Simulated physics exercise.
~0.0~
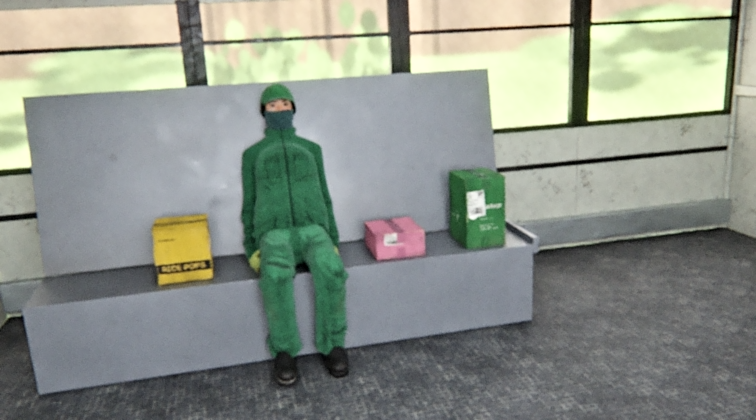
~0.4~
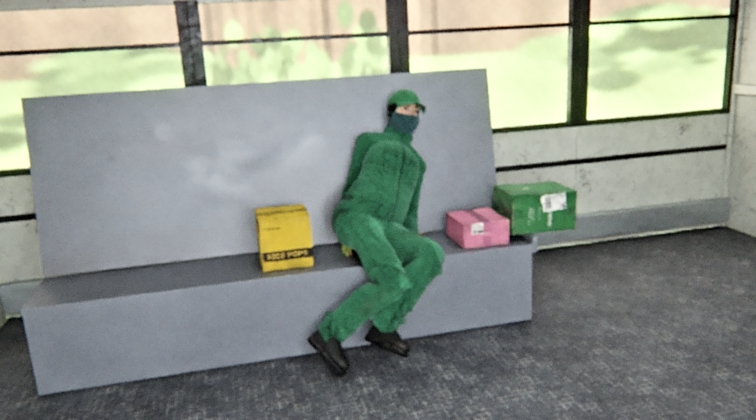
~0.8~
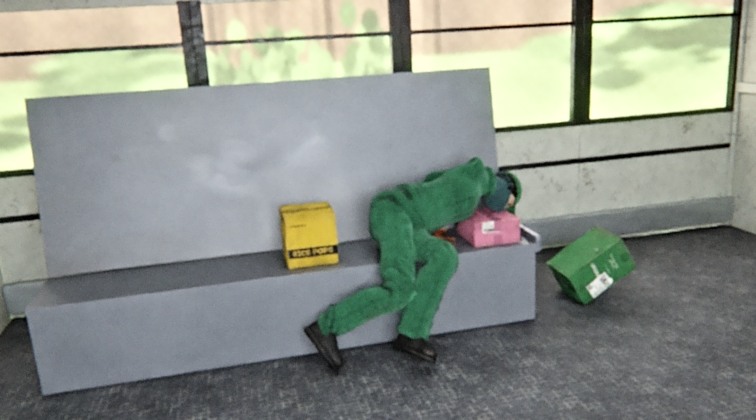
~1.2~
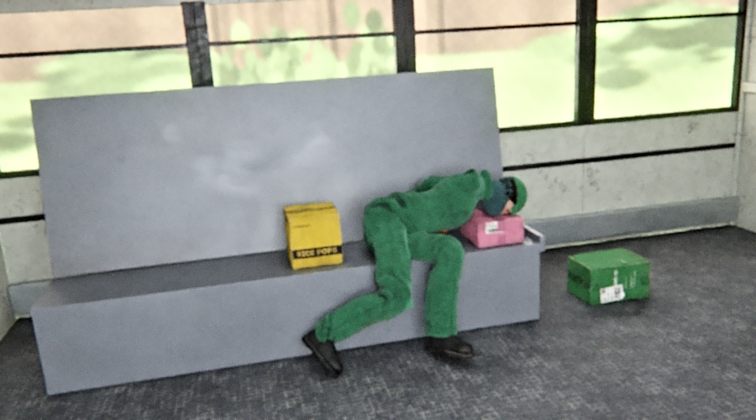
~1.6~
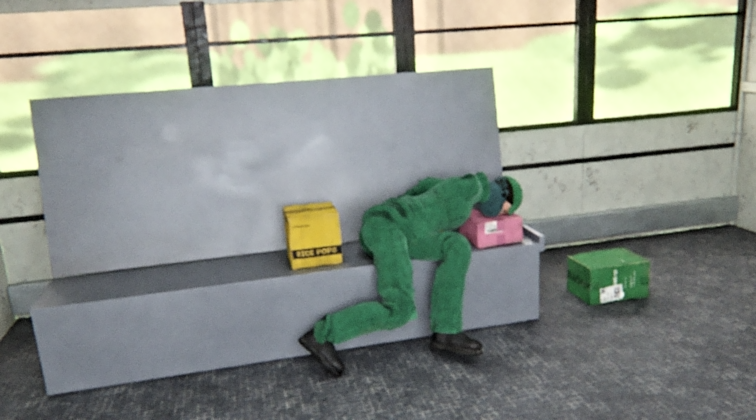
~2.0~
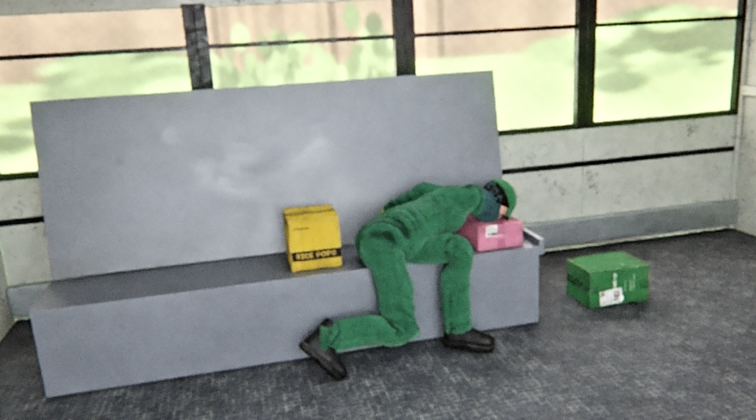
A limp figure in green clothes and a green cap sits slumped on a long grey bench, with a yellow package on the left and a pink box and a green box on the right. The figure slides right and leans over, and all three packages shift right too, the green one tipping at the bench's end. The green box then tumbles off to the floor as the sleeper folds sideways, head dropping onto the pink box. The green box settles on its side. The sleeper stays draped there, legs sagging toward the floor, while the yellow and pink packages remain on the seat.
